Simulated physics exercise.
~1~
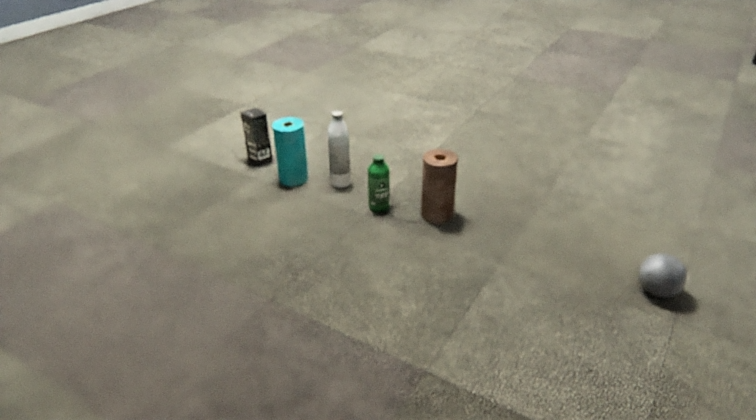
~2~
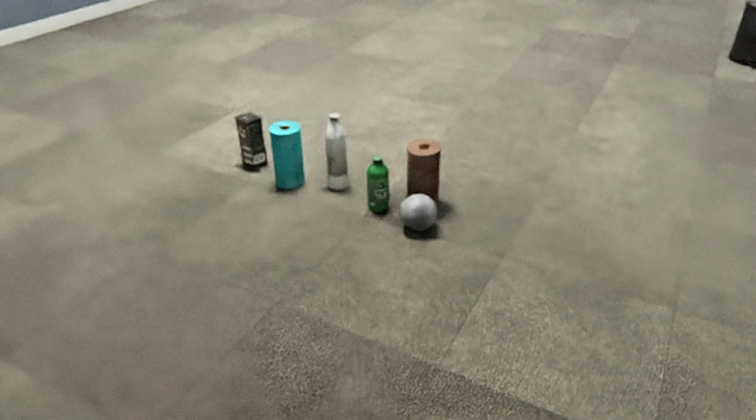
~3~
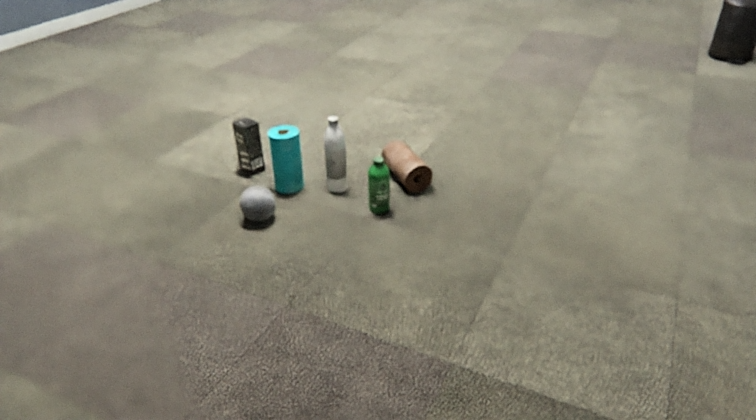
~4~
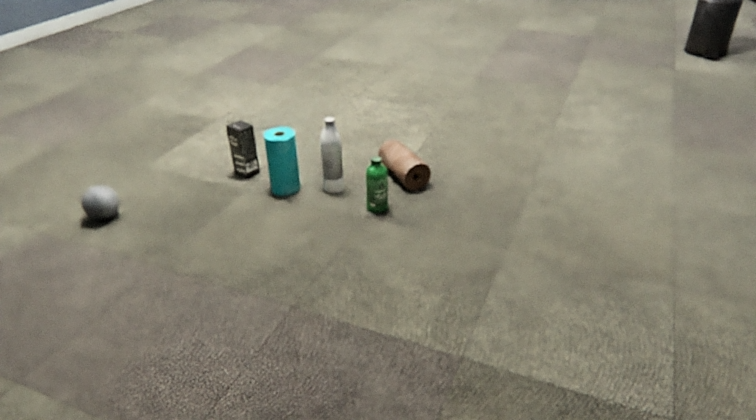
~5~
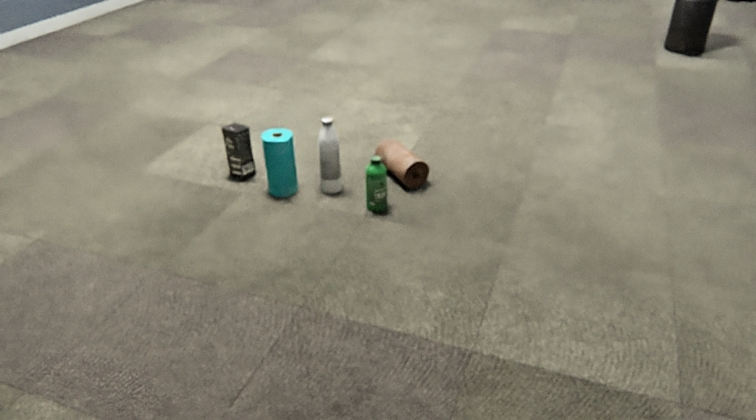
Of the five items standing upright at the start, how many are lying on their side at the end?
One of them is lying on its side at the end, the brown roll.
At first, a black carton, a turquoise roll, a white bottle, a green bottle and a brown roll stand upright on a carpeted floor, with a grey ball off to their right. The ball rolls left and reaches the brown roll at the right end of the group. The brown roll topples onto its side while the ball carries on leftward, passing in front of the other items. It rolls clear of the group and then out of view on the left. At the end, the brown roll lies on the floor behind the green bottle, and the other four items still stand.
